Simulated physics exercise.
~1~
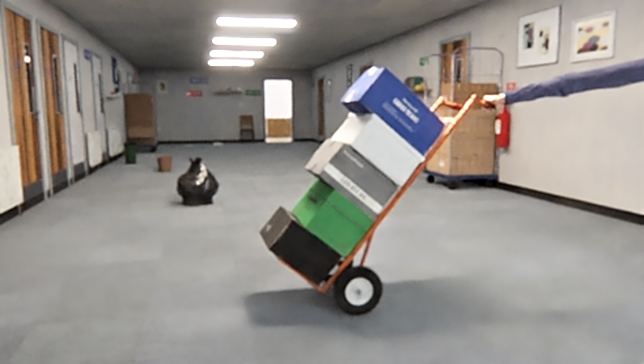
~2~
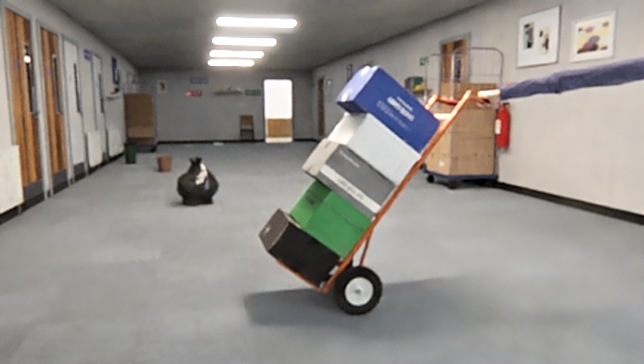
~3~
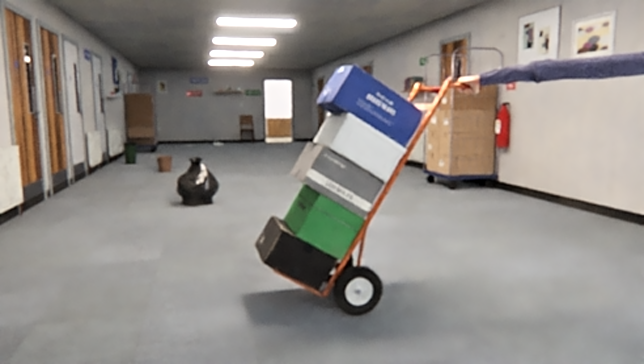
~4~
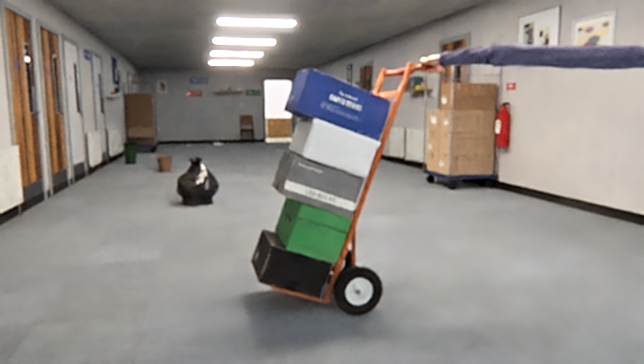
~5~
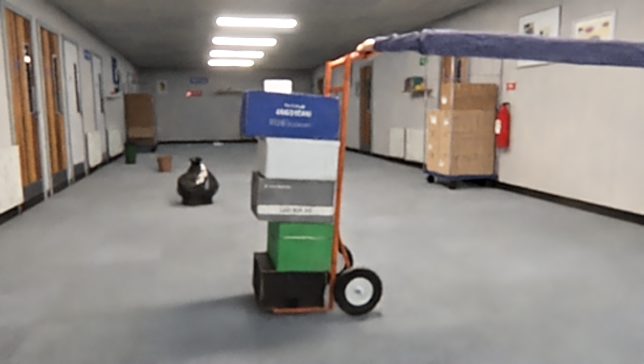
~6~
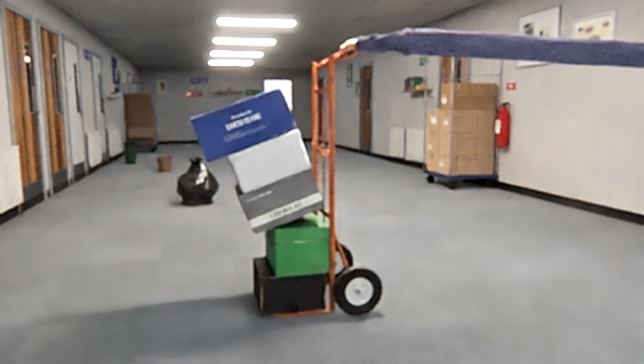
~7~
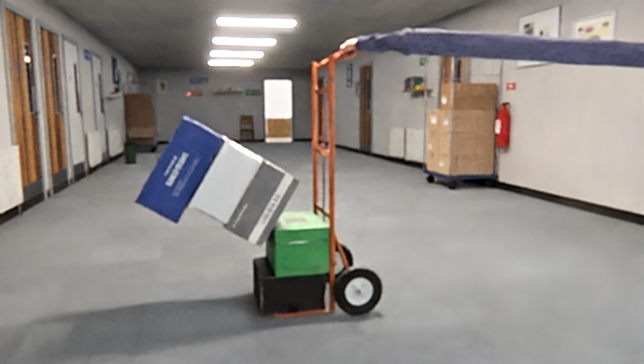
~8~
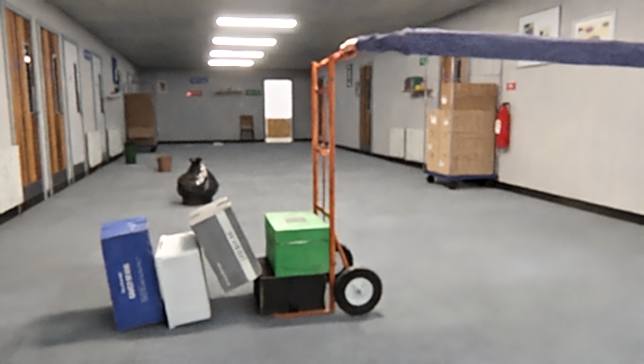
In a long corridor, a dark-sleeved arm swings a tilted orange hand truck stacked with five boxes upright, and the upper three, blue, white and grey, topple left onto the floor, ending tipped beside the truck while the green and black boxes stay on it.
